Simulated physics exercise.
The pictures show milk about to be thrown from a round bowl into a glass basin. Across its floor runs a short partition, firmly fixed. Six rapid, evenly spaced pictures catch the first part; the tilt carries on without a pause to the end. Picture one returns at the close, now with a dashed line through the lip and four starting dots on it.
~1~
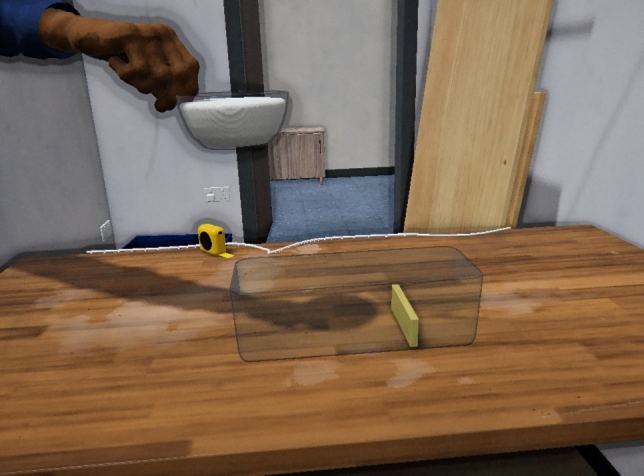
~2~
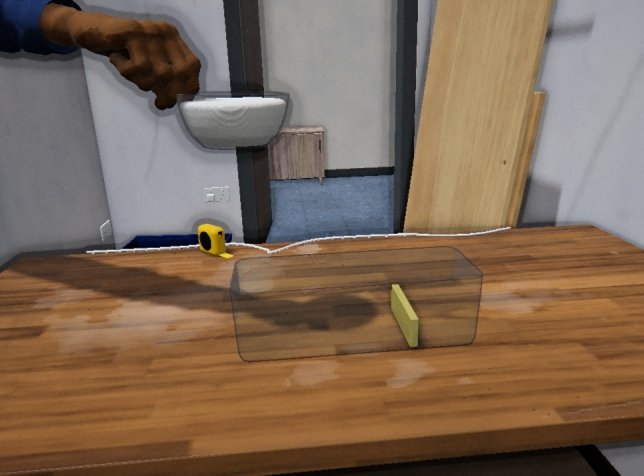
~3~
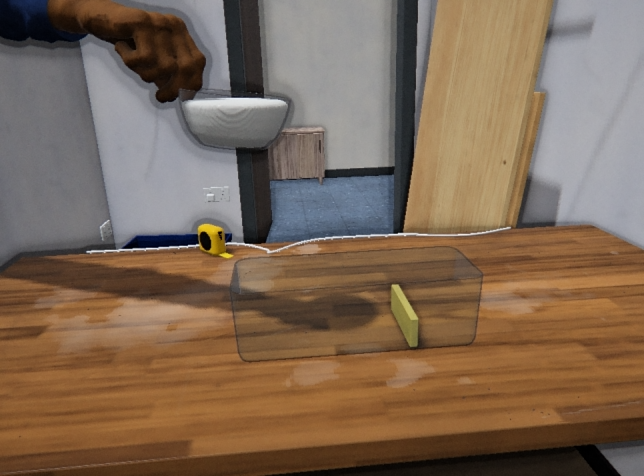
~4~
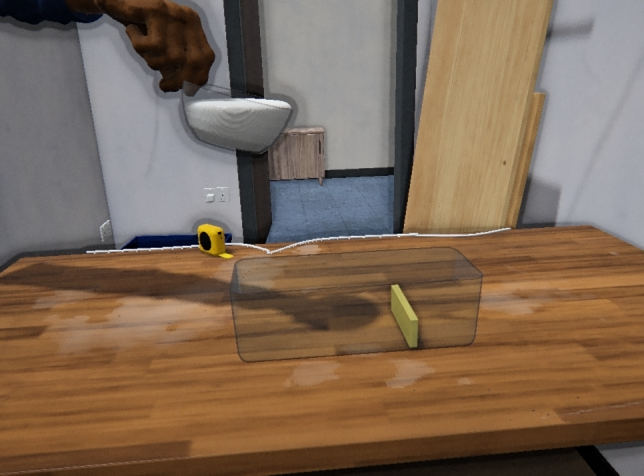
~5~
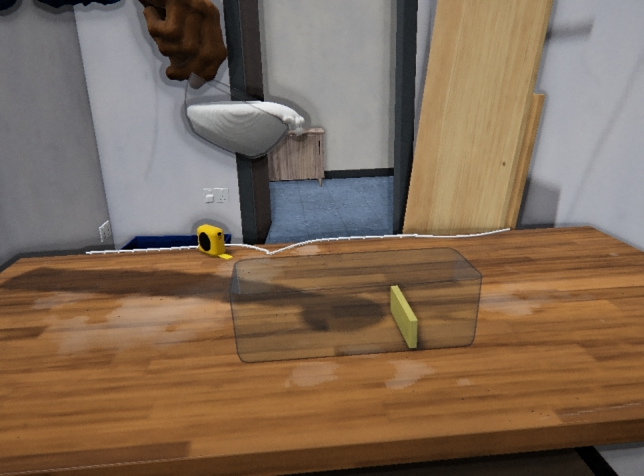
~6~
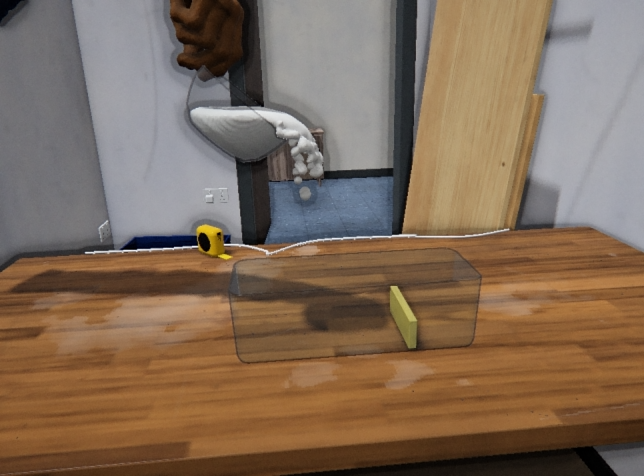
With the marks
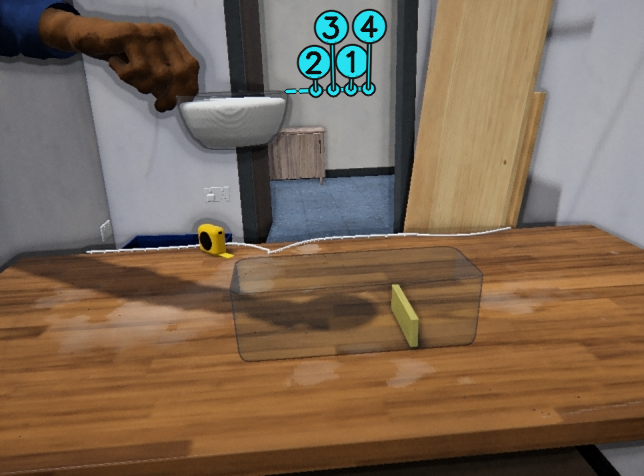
A brown hand at upper left holds a round, pale bowl nearly still, then rises and turns, tilting it rightward until white milk slides over its right lip and runs downward in a lumpy stream. Below, a wooden worktop seen from slightly above holds a clear glass basin with a short yellow-green partition, a yellow tape measure and white cord behind. The view stays fixed, facing grey walls, a doorway and leaning boards.
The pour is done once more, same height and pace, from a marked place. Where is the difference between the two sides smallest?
Take 1.
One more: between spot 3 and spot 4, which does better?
It is 4.
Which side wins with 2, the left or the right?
The left side.
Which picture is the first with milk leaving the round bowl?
Picture 4.
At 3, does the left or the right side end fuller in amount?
The left one.
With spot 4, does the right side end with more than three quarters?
No.
On the marked copy, 1 at (350, 89); 2 at (315, 90); 3 at (333, 89); 4 at (368, 88).
For spot 1, about 50 % ends left of the wall and 48 % right of it; 3 % is lost outside.
For spot 2, about 92 % ends left of the wall and 4 % right of it; 4 % is lost outside.
For spot 3, about 75 % ends left of the wall and 23 % right of it; 3 % is lost outside.
For spot 4, about 36 % ends left of the wall and 61 % right of it; 3 % is lost outside.
